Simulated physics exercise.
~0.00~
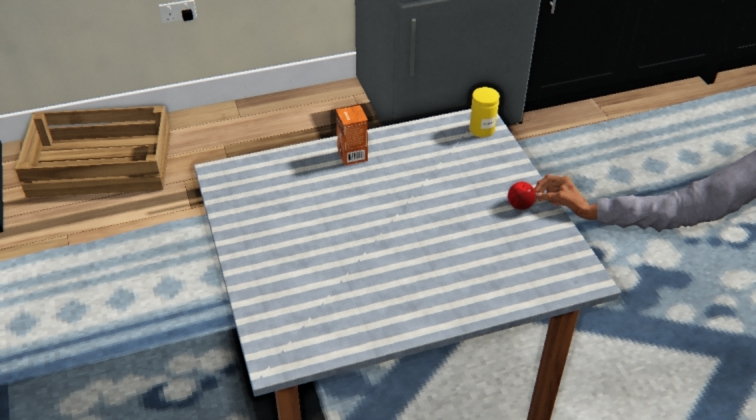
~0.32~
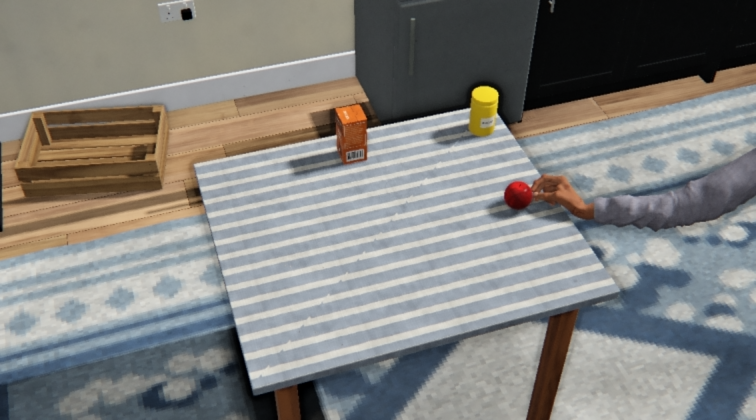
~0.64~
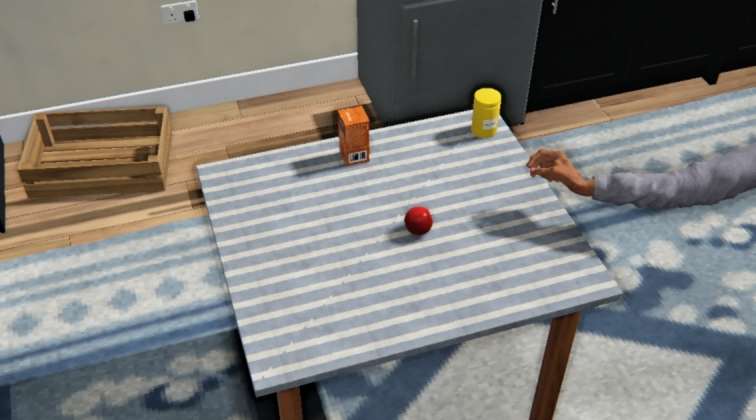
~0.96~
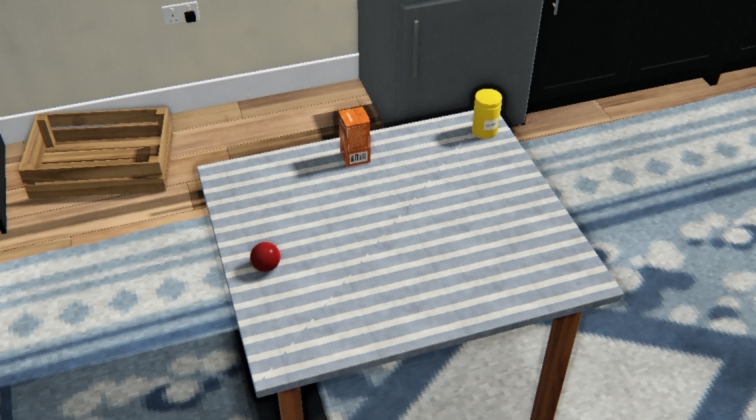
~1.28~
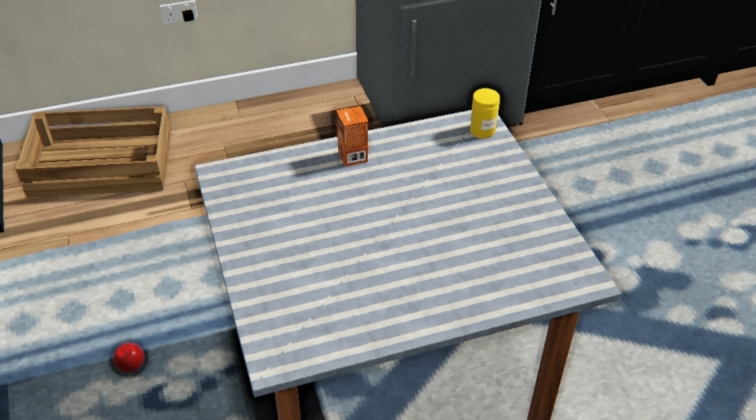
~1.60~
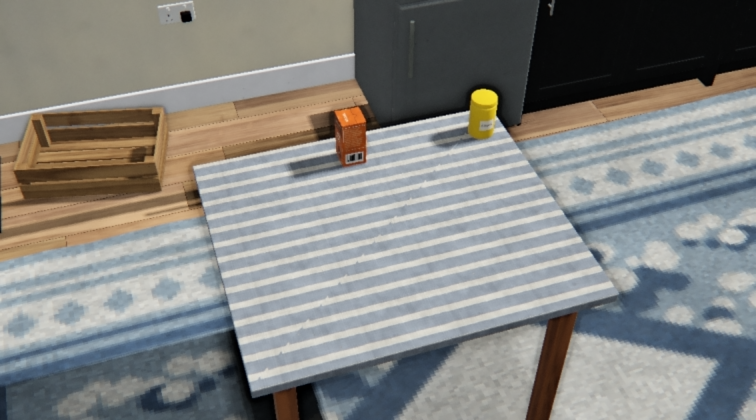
At the start, a hand reaches in from the right and holds a red apple near the right edge of a striped table, where an orange carton and a yellow jar stand toward the back. The hand sends the apple leftward, lets go and draws back. The apple travels across the stripes toward the left side while the hand leaves the view. It then goes over the left edge and drops beside the table, over the blue patterned rug. By the end the apple is out of sight, and the carton and jar still stand in their places.
